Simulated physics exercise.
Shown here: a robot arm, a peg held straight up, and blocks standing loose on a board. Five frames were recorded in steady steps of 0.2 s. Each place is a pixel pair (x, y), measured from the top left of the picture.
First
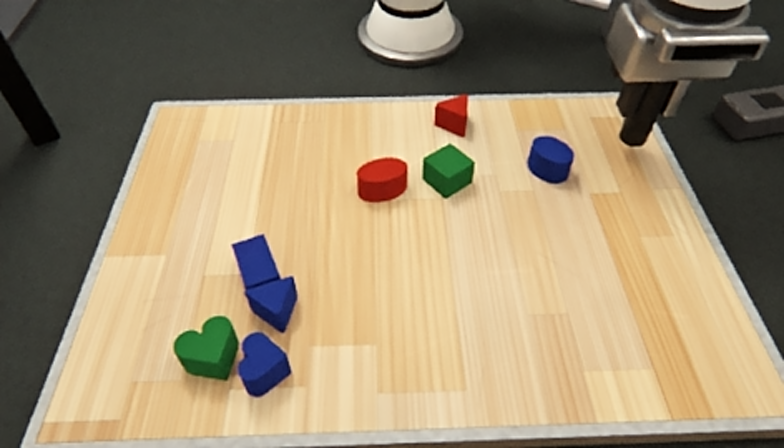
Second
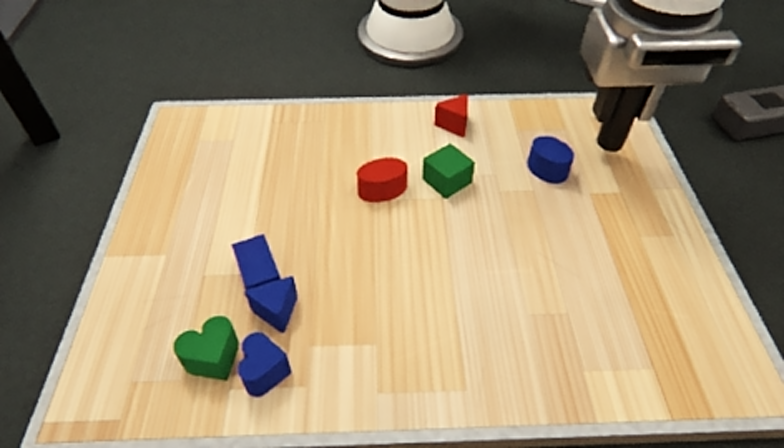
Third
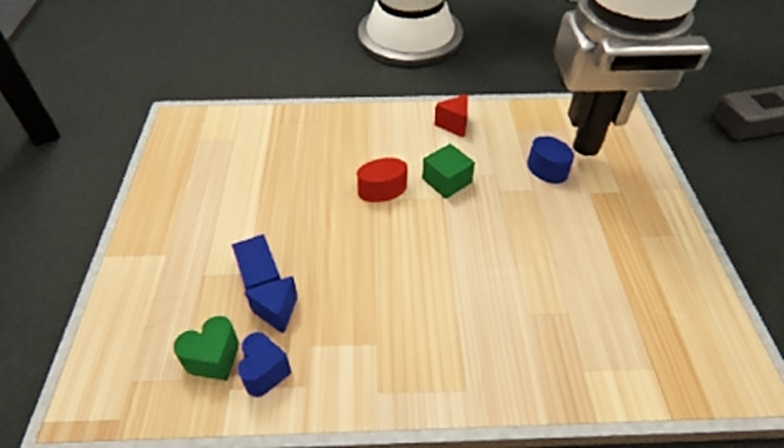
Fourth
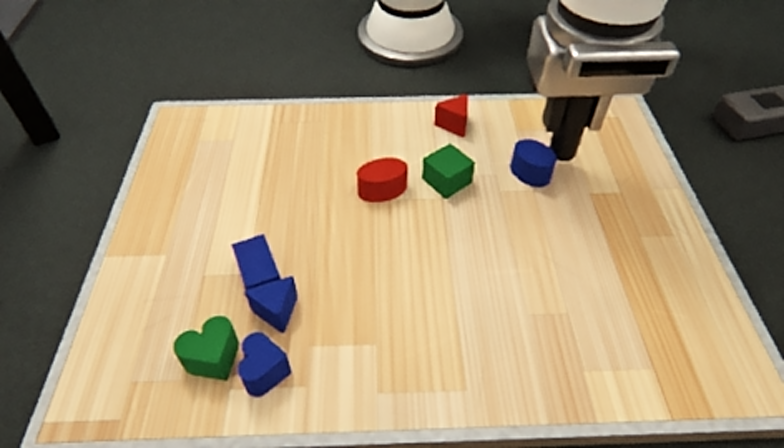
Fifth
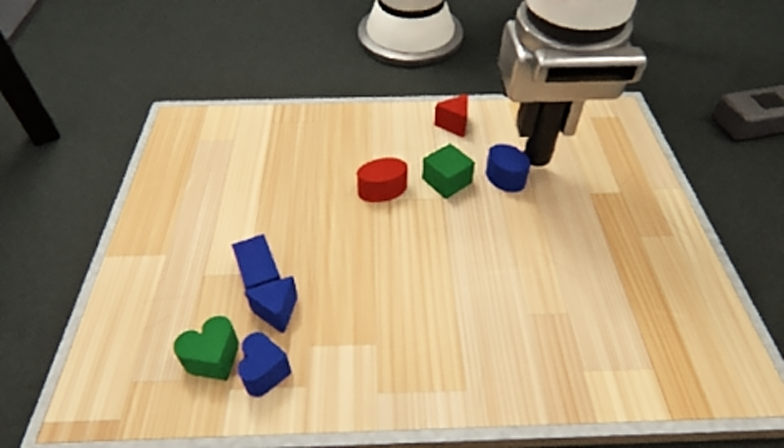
A pale wooden board with a grey edge lies on a dark surface, seen from above at an angle by a still camera. Red, green and blue blocks sit near the far side, with three blue blocks and a green heart at lower left. From the upper right, a robot arm moves its dark peg left, meets the rounded blue block and pushes it toward the green block, leaving a gap.
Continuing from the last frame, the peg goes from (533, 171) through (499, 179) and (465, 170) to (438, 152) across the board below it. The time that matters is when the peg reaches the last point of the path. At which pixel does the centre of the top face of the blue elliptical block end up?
It is going to be at (462, 173).
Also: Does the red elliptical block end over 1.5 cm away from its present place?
Final answer: No.
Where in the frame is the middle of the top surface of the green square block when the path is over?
At the end it should sit near (419, 165).
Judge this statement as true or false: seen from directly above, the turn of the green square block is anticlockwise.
False - the claim does not hold.
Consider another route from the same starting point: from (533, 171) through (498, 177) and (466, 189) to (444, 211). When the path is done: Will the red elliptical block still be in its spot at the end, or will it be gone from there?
That one moves away.
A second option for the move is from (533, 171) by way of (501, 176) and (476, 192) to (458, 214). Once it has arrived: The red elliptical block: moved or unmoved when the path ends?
Shifted out of place.
What follows on the original path. One third of the way, peg (502, 166); green square block (433, 163), turned 35° clockwise; blue elliptical block (475, 168), turned 15° anticlockwise.
Two thirds of the way, peg (466, 157); red elliptical block (374, 169); green square block (419, 165), turned 55° clockwise; blue elliptical block (462, 173), turned 30° anticlockwise.
At the end, peg (439, 139); red elliptical block (374, 169); green square block (419, 165), turned 55° clockwise; red triangular piece unmoved; blue elliptical block (462, 173), turned 30° anticlockwise.
